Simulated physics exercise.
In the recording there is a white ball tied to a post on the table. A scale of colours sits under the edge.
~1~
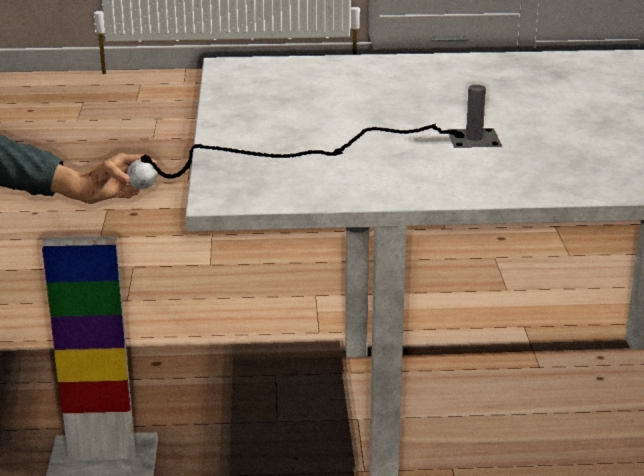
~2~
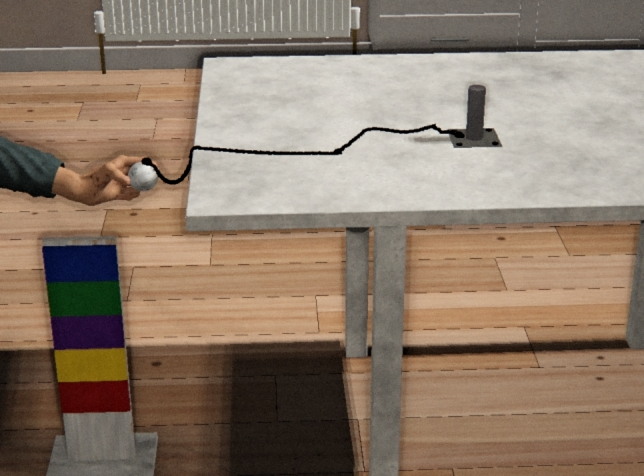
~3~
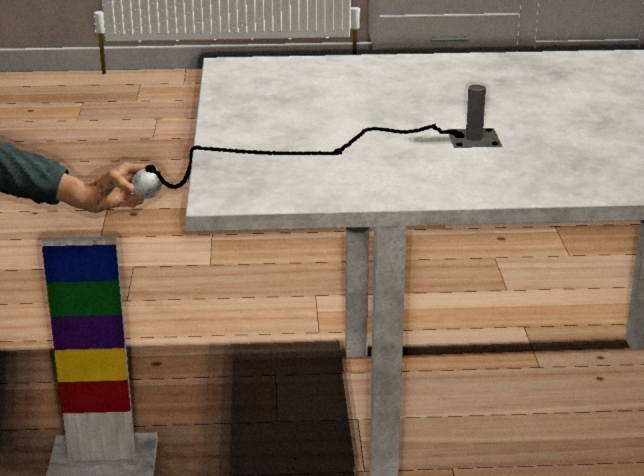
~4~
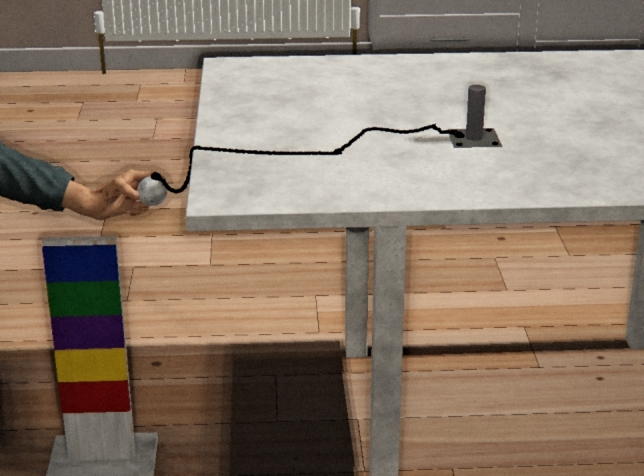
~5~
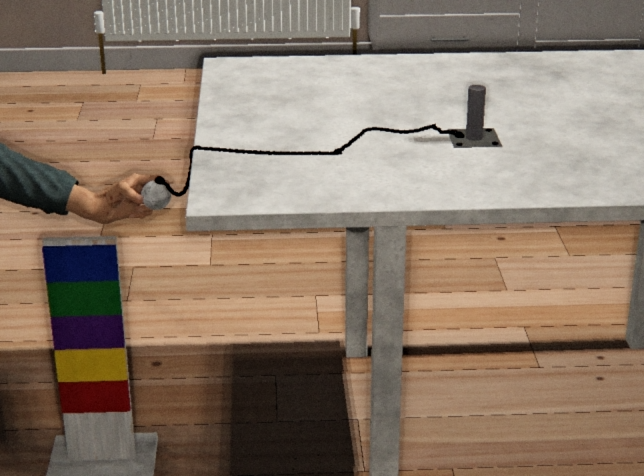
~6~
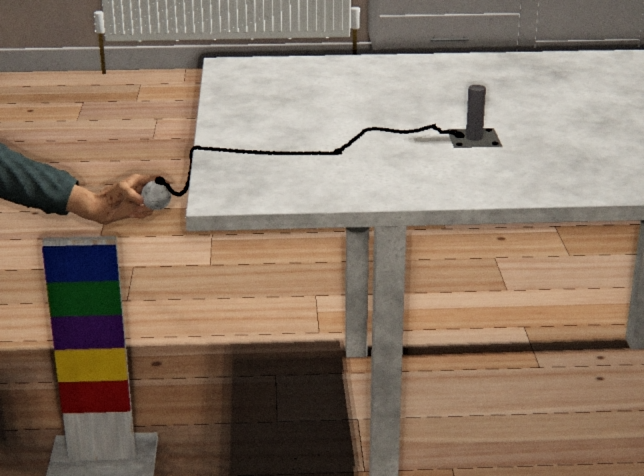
A hand holding a white ball on a black cord moves slightly down and right.
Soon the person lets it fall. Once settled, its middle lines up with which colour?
It lines up with the green band.
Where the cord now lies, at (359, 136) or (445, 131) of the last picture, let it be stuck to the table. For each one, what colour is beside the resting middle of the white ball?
Blue, then green.
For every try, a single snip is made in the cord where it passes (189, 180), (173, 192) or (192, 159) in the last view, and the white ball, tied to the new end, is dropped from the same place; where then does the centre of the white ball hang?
Respectively (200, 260), (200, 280) and (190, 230).
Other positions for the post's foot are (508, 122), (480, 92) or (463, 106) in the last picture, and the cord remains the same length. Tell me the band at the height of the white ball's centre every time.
Taking each post in turn, it's blue, then blue, then green.
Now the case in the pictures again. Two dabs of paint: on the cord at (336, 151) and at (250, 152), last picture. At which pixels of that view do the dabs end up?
I'd put the first at about (273, 140) and the other at about (194, 160).
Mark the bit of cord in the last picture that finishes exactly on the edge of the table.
It's the bit near (264, 153).
A little later, ball near (239, 292); level with green.
Next, ball near (190, 297); level with green.
When it is over, ball near (197, 299); level with green. The cord holds its middle at green.
